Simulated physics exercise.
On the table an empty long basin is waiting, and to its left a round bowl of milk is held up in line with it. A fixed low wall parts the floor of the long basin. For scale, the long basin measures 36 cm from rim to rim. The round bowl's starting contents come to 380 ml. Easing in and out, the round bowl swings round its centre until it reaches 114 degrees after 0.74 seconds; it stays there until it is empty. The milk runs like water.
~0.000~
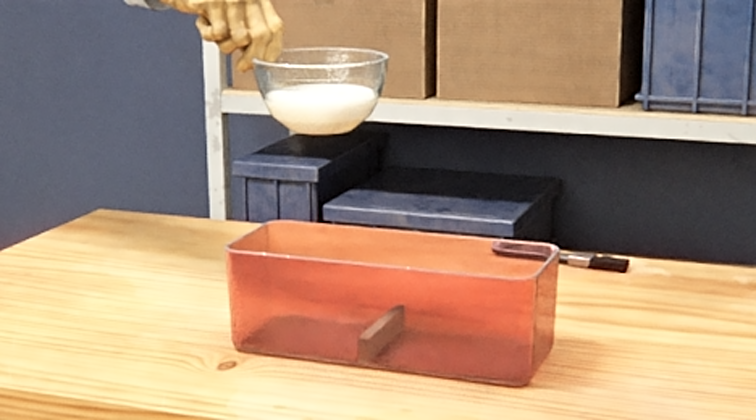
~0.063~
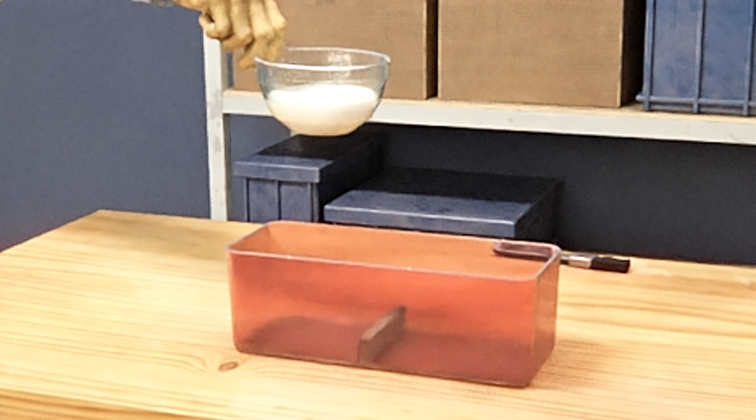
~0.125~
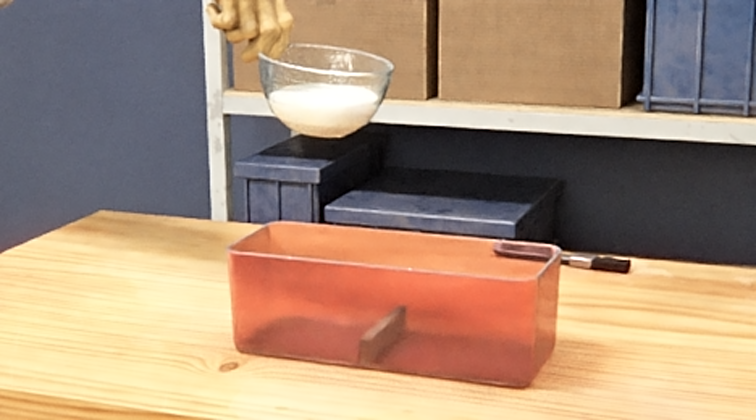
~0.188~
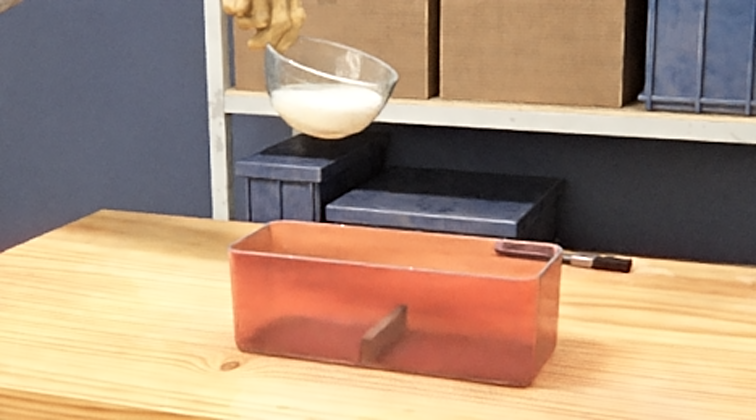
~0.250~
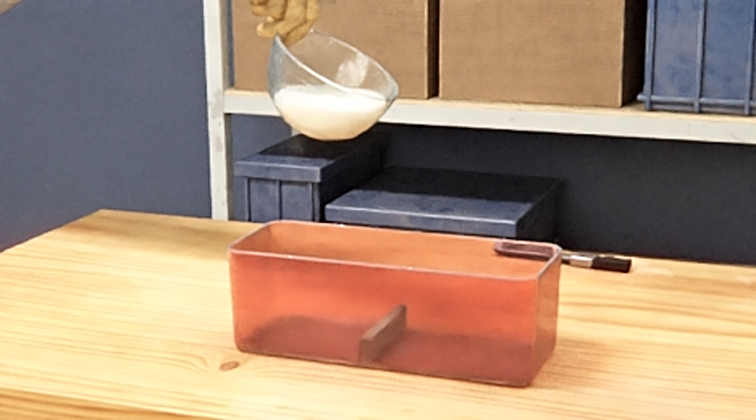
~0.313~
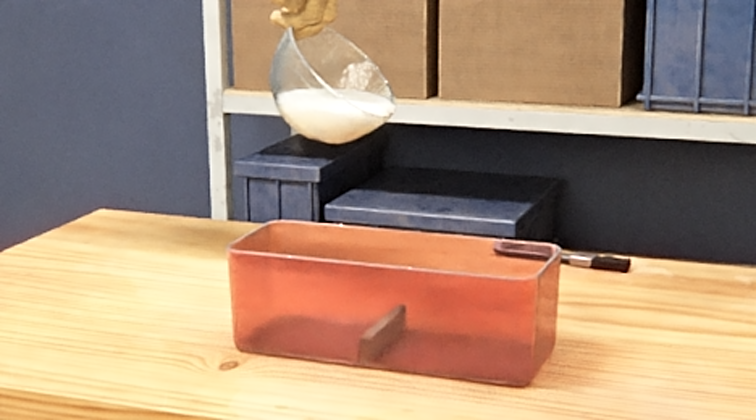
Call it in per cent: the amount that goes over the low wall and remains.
I would put it at about 84 per cent.
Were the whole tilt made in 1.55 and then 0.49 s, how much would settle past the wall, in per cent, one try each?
It comes to 90 per cent, and then 80 per cent.
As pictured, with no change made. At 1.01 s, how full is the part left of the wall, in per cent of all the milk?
Roughly 14 in a hundred.
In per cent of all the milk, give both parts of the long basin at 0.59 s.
Left roughly 0, right roughly 40.
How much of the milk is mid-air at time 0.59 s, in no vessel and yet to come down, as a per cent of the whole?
Near 46 per cent at that time.
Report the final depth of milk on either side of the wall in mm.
On the left it stands about 2 mm, on the right about 14 mm.
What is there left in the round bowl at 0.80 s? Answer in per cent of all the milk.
Close to 0 in a hundred.
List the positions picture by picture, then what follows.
In the first picture, tilt 0°; pouring edge (383, 62); surface from (273, 90) to (376, 96); the long basin's rim runs from (247, 236) to (547, 264); the wall's top is at (383, 322).
In the second picture, tilt 2°; pouring edge (385, 65); surface from (274, 90) to (378, 97).
In the third picture, tilt 8°; pouring edge (388, 73); surface from (275, 88) to (379, 98).
In the fourth picture, tilt 17°; pouring edge (392, 84); surface from (278, 88) to (384, 100).
In the fifth picture, tilt 29°; pouring edge (393, 99); surface from (281, 88) to (387, 102).
In the sixth picture, tilt 43°; pouring edge (389, 117); surface from (284, 92) to (387, 104); 1 per cent is over the edge.
By 0.59 s the tilt is 103° and 14 per cent is still to pour, 0 is left of the wall and 41 right of it.
By 0.80 s the tilt is 114° and 0 per cent is still to pour, 16 is left of the wall and 82 right of it.
By 1.01 s the tilt is 114° and 0 per cent is still to pour, 14 is left of the wall and 84 right of it.
By 1.24 s the tilt is 114° and 0 per cent is still to pour, 14 is left of the wall and 84 right of it.
At rest 14 per cent lies left of the wall, 84 right of it and 1 outside.
